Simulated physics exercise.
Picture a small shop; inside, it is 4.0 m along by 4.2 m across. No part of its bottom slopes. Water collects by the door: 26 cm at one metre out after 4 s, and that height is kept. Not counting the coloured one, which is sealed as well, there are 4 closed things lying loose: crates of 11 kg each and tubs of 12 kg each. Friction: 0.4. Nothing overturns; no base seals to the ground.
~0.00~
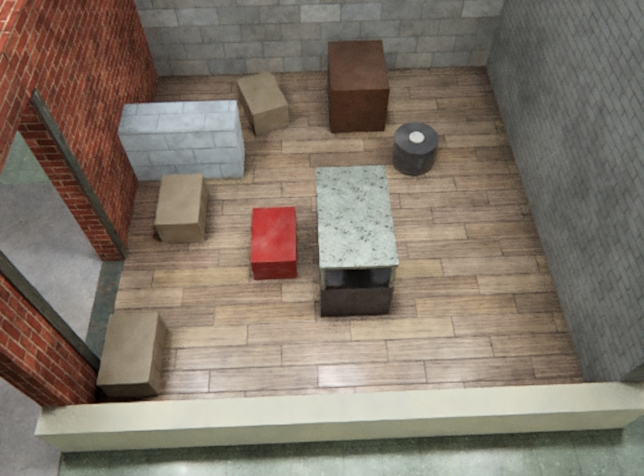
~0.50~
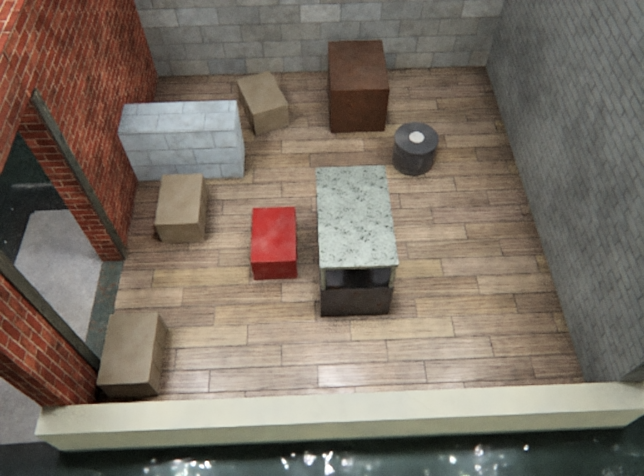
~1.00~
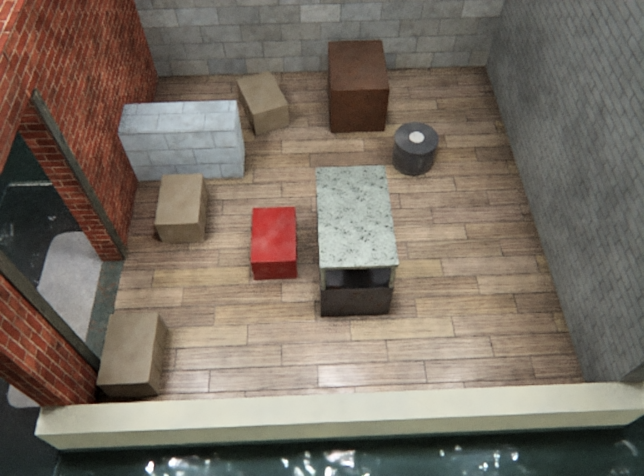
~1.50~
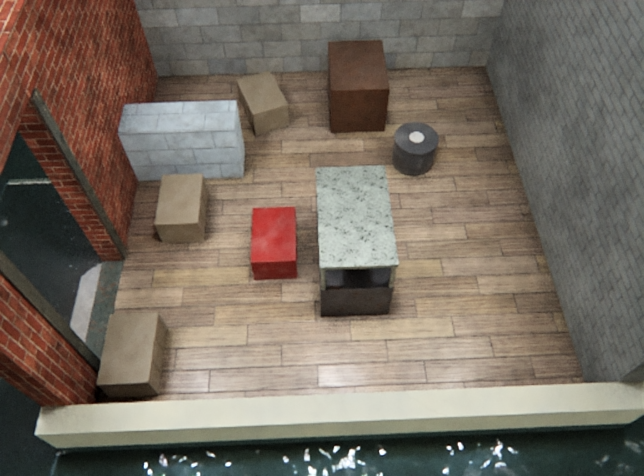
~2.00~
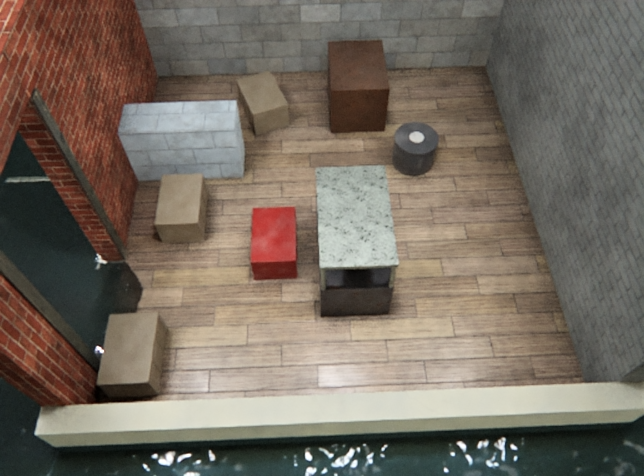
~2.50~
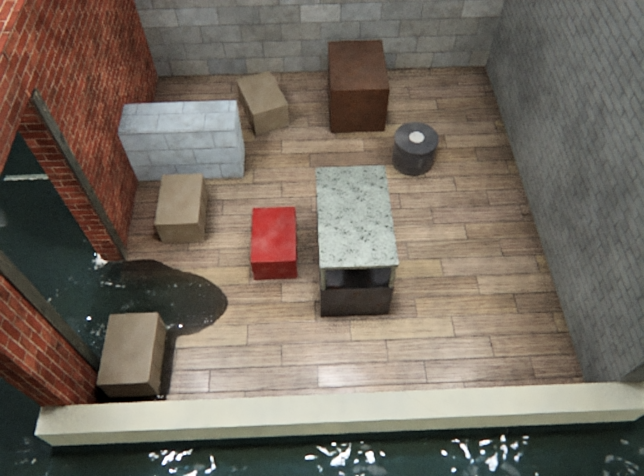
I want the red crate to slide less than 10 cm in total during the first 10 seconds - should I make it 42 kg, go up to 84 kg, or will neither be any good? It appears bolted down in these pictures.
Go up to 84 kg; the lighter one falls short.
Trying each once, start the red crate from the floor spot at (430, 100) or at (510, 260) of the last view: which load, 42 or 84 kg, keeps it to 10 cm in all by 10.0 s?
Well, at the first spot either weight will do, and at the second either weight will do.
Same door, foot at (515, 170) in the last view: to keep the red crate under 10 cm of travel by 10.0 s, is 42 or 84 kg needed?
Moved there, the light choice works.
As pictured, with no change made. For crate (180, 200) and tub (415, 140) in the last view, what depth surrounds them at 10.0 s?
Around 9 cm and 9 cm.
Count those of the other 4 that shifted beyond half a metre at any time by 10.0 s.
By my tally, 2.
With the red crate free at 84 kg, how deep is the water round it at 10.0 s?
Depth: Approx. 11 cm.
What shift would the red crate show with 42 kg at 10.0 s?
Around 80 centimetres out of place.
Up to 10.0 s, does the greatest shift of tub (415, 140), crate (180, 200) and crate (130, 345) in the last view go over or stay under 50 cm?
Reading the three in turn gives not surpassed, not surpassed and surpassed.
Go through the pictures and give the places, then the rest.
The red crate at (274, 234) rests on the ground; 0.0 m2 under water; 0 of 5 have shifted, in the first picture.
The red crate at (274, 234), on the bottom; water covers 0.0 m2; 0 of 5 have shifted, in the second picture.
The red crate at (274, 234) rests on the ground; 0.0 m2 under water; 0 of 5 have shifted, in the third picture.
The red crate at (274, 234), on the bottom; 0.0 m2 under water; 0 of 5 have shifted, in the fourth picture.
The red crate at (274, 234), on the bottom; 0.1 m2 under water; 0 of 5 have shifted, in the fifth picture.
The red crate at (274, 234), on the bottom; water covers 0.6 m2; 0 of 5 have shifted, in the sixth picture.
After 3.5 s the red crate would be 0 cm from its start with 42 kg and 0 cm from its start with 84 kg; 5 cm of water round it then.
After 4.5 s the red crate would be 0 cm from its start with 42 kg and 0 cm from its start with 84 kg; 8 cm of water round it then.
After 7.0 s the red crate would be 6 cm from its start with 42 kg and 0 cm from its start with 84 kg; 10 cm of water round it then.
After 10.0 s the red crate would be 73 cm from its start with 42 kg and 0 cm from its start with 84 kg; 11 cm of water round it then.
